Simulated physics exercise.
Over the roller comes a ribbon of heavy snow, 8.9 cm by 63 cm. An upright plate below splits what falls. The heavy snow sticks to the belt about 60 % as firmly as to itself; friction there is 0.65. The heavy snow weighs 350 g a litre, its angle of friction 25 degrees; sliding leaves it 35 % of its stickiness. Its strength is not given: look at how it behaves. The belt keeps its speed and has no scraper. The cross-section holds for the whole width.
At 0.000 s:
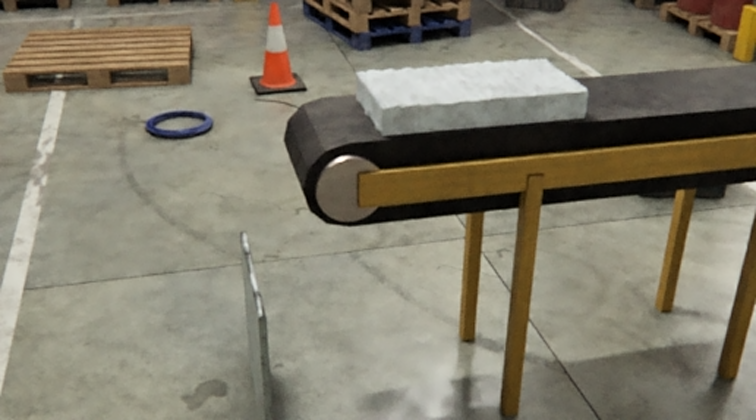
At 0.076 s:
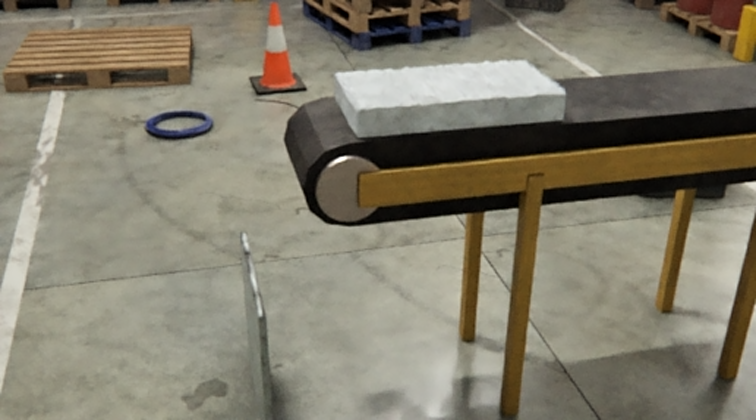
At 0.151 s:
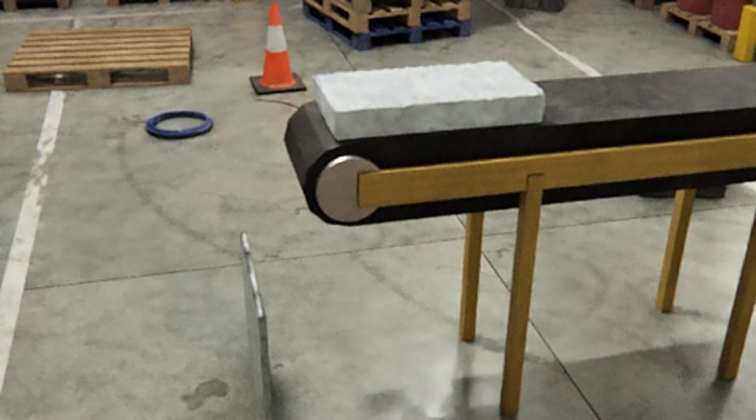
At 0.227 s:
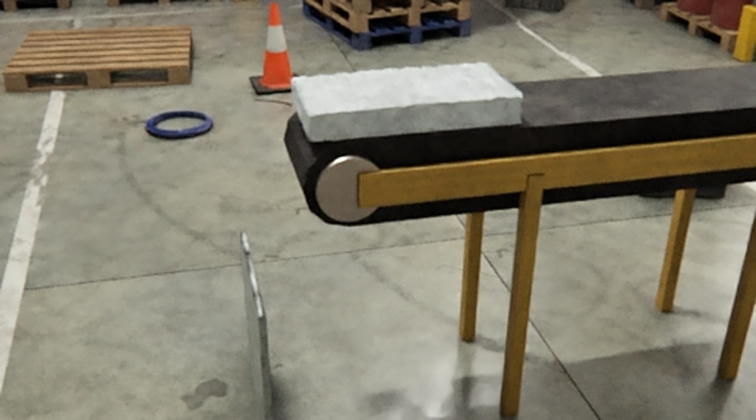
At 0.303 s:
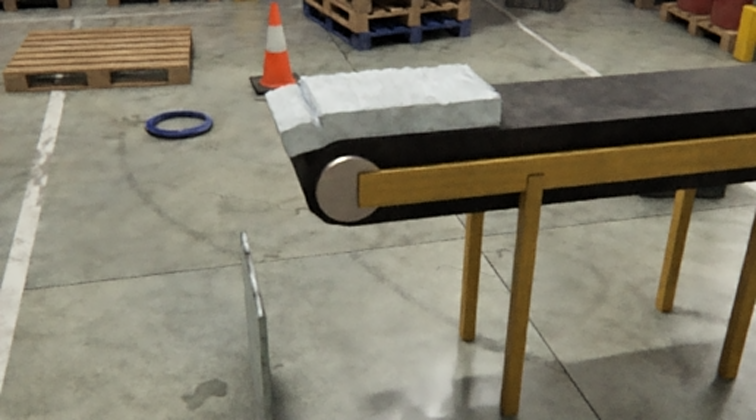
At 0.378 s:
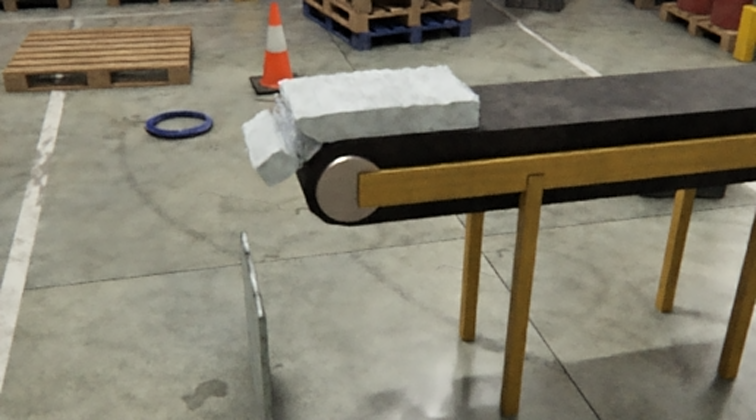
A thick white slab of snow rode left along a black conveyor belt in a warehouse, then its front end cracked and bent down over the roller, above an upright plate.
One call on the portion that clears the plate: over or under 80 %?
It comes out over 80 %.
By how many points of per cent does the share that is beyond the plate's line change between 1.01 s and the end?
Some 14 per cent.
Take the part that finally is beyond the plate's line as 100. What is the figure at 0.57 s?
Some 20 per cent.
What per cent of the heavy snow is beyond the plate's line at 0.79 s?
Near 55 %.
After 0.57 s, 22 % is beyond the plate's line.
After 0.79 s, 53 % is beyond the plate's line.
After 1.01 s, 80 % is beyond the plate's line.
After 1.24 s, 94 % is beyond the plate's line.
After 2.46 s, at the end, 94 % is beyond the plate's line.
